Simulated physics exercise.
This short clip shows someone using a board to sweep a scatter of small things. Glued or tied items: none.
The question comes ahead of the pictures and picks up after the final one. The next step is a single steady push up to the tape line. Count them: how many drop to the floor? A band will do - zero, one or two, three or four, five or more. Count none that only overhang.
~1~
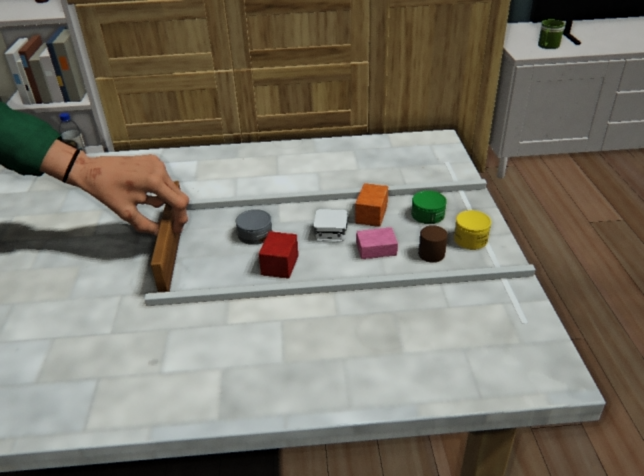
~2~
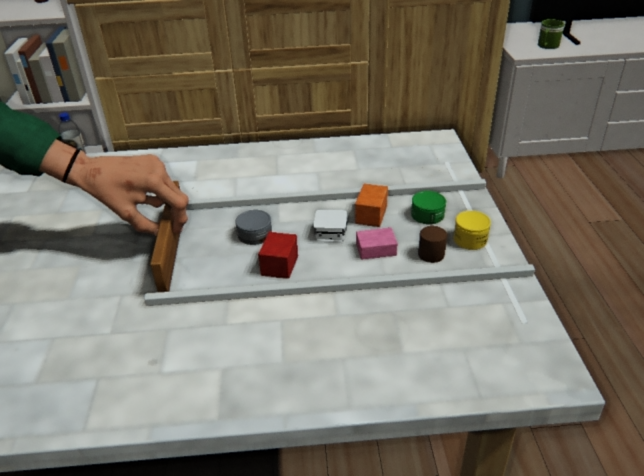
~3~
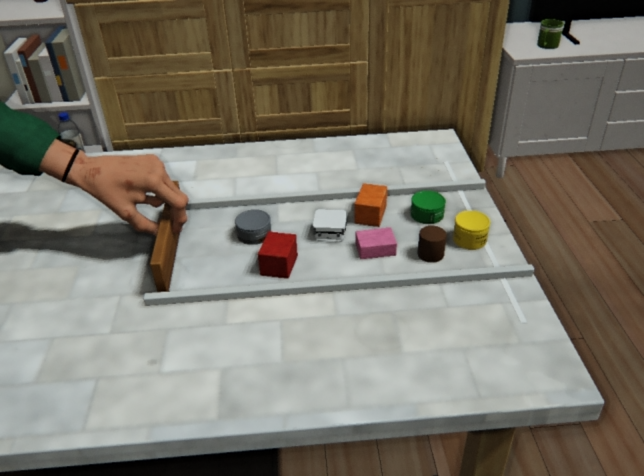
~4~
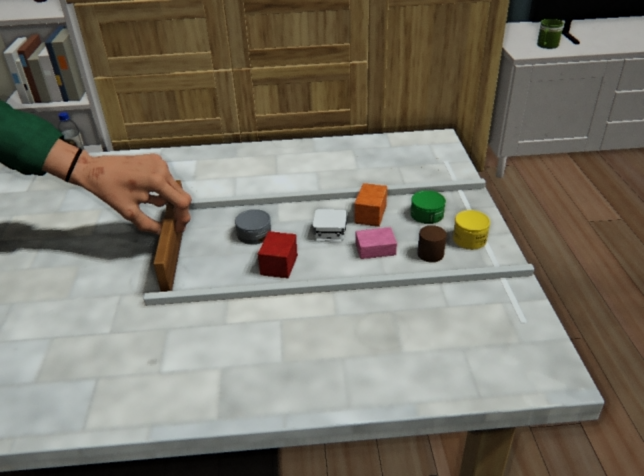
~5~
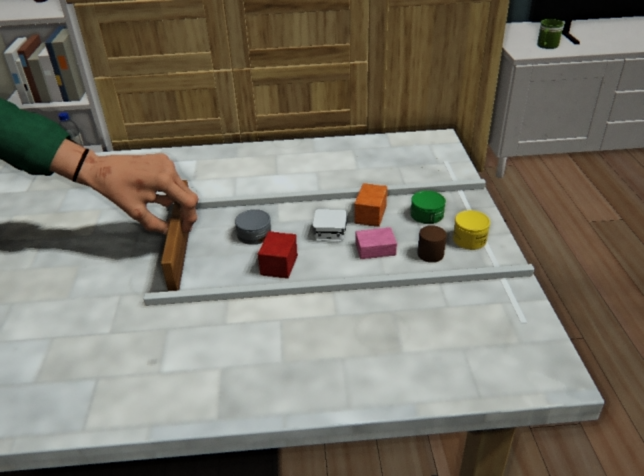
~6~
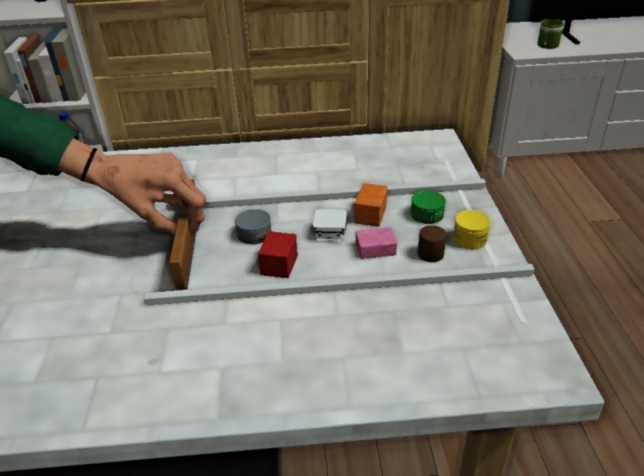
Looks like at least five go over the edge.
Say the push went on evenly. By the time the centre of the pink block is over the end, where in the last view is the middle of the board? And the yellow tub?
Roughly (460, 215); for the second one, roughly (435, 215).
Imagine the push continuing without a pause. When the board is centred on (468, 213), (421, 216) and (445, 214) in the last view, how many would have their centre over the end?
4; 0; 2.
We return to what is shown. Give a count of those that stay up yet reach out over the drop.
I get 2.
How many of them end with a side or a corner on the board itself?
The count in contact is 3.
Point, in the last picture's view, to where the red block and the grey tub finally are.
The red block ends at (504, 237) and the grey tub at (488, 205).
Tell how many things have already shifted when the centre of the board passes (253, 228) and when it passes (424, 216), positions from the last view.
Counts: 1 / 8.
A little later, none off yet; yellow tub at rest near (471, 230); green tub at rest near (428, 207); brown lid at rest near (432, 244).
Next, none off yet; yellow tub at rest near (471, 230); green tub moving near (434, 206); brown lid shifted a little near (446, 244).
Later still, none off yet; yellow tub shifted about its own width near (512, 224); green tub shifted well along near (480, 195); brown lid shifted well along near (527, 244).
When it is over, the number that fall off is five or more; down, white case, pink block, brown lid, green tub and yellow tub.
